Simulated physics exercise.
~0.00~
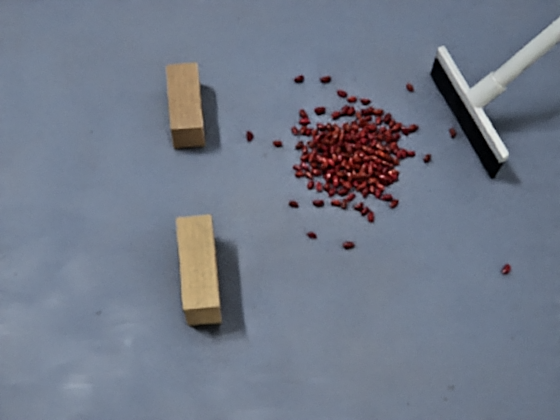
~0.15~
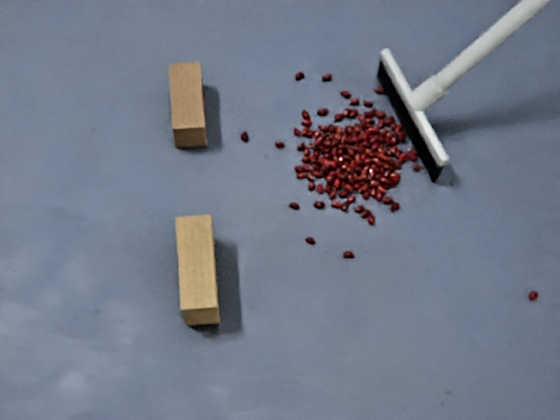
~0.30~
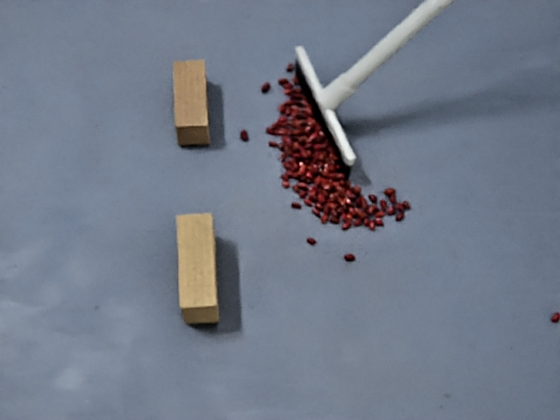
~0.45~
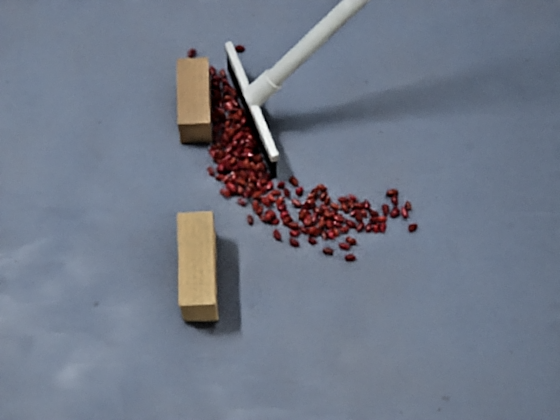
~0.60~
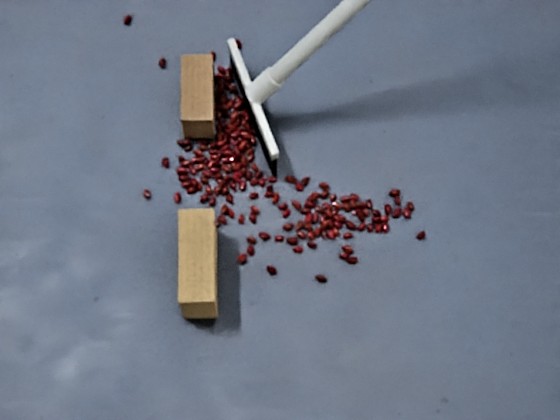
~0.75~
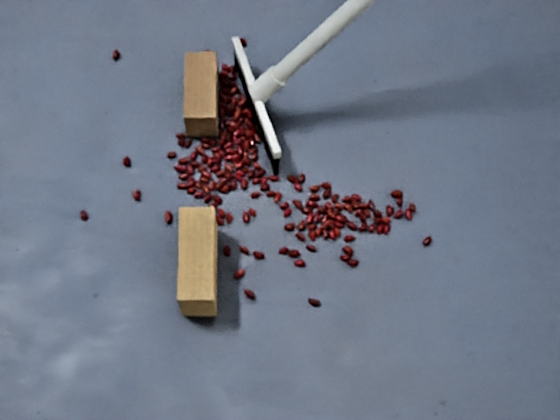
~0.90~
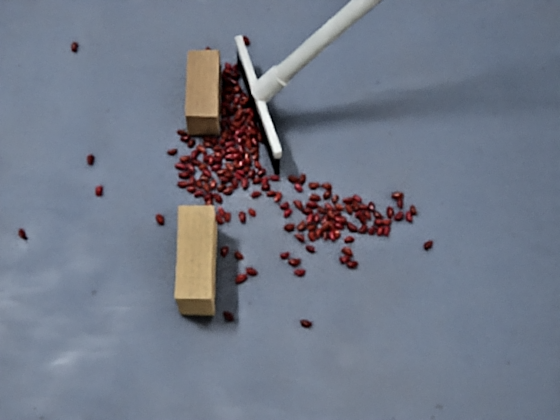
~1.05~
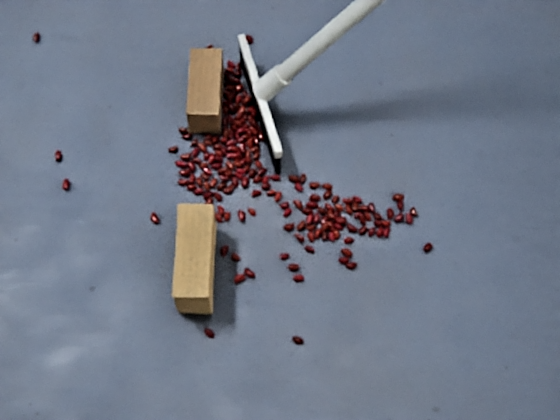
White squeegee sweeping a pile of red beans left against two wooden blocks, most stopping short while a few scatter beyond.
